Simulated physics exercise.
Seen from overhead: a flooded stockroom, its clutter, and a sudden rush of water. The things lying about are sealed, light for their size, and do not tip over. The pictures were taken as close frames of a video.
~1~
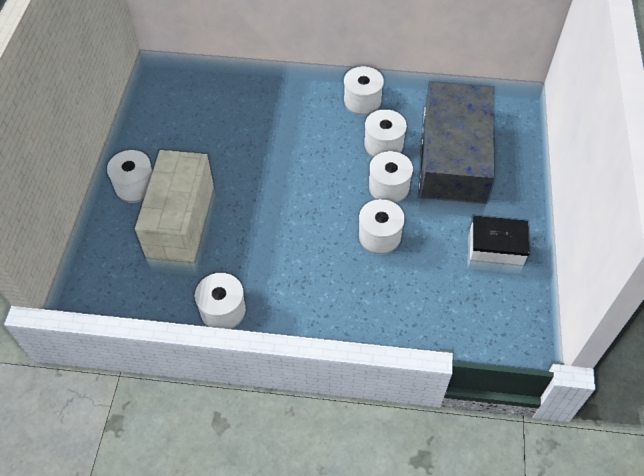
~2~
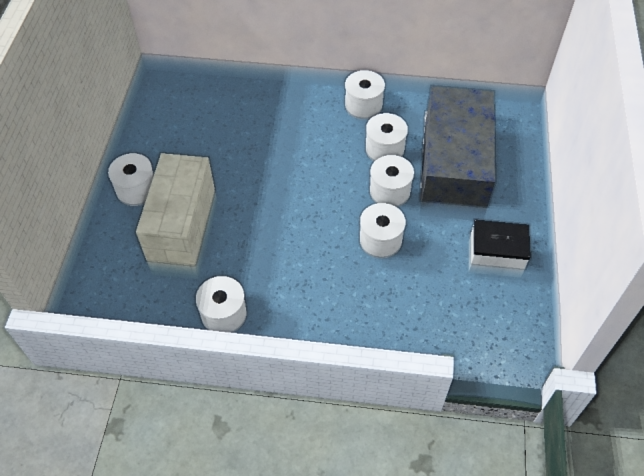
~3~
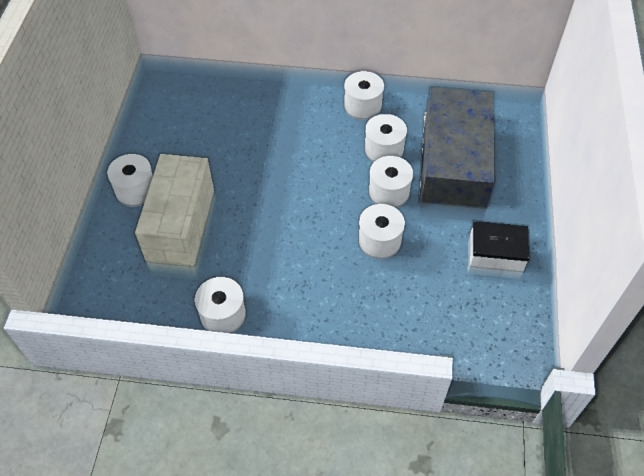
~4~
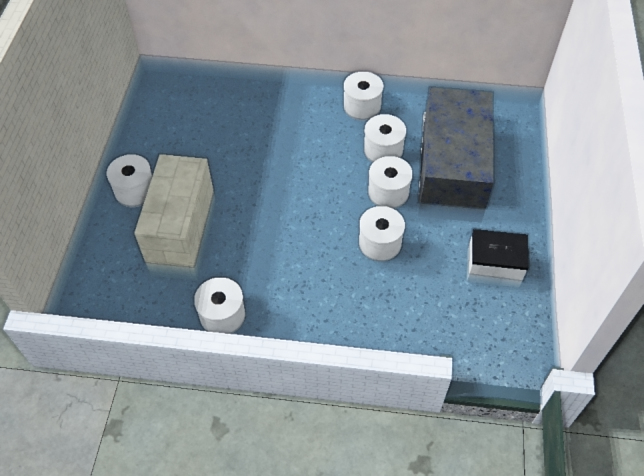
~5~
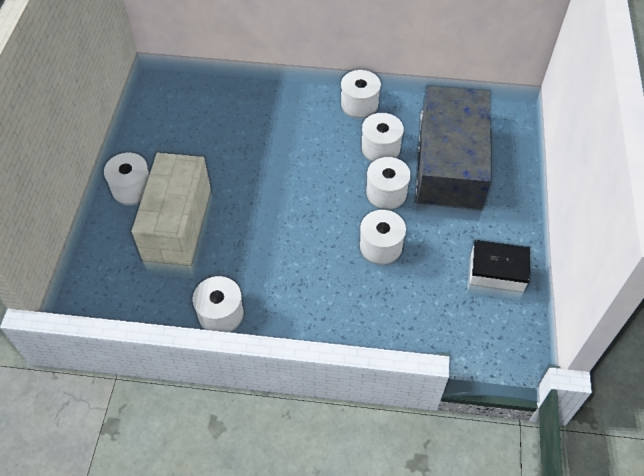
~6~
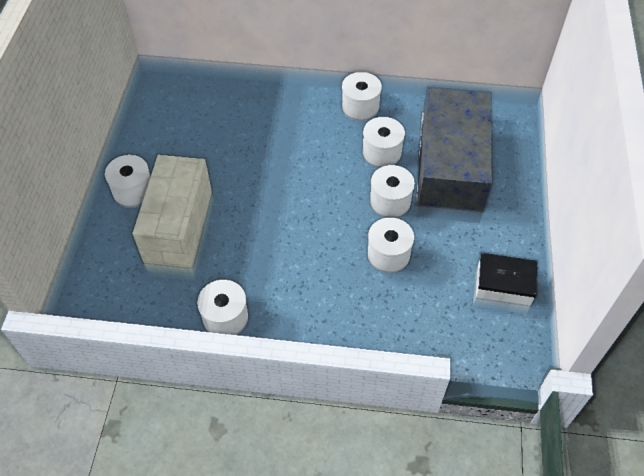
A dark green gate at the lower right swings open outward from a flooded room; then the black-topped chest drifts slowly toward the opening, and the nearest white tubs shift slightly the same way while the large blocks stay put.
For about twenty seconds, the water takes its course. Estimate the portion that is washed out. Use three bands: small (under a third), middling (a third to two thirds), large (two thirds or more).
Large.
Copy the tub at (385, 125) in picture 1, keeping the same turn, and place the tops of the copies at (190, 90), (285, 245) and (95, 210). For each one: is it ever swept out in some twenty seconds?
First doesn't escape, second escapes, third doesn't escape.
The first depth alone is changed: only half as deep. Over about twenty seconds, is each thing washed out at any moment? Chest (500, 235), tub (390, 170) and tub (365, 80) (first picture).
Item by item: Retained, exits and retained.
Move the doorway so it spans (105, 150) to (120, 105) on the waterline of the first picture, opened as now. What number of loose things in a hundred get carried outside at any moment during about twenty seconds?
That comes to 10 per cent of the things.
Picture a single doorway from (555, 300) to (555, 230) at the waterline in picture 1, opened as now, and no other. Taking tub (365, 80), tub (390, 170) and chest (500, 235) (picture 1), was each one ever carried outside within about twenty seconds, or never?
Retained; lost; lost.
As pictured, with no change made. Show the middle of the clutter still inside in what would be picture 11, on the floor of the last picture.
Centre of the remaining clutter: Around (363, 250).
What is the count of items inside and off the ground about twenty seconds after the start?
My count is 2.
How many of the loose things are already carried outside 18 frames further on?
It comes to 2.
A moment on, 0 of 7 are out; 7 afloat.
Next, 2 of 7 are out; 5 afloat.
Later, 4 of 7 are out; 3 afloat.
In the end, 5 of 7 are out; 2 afloat.
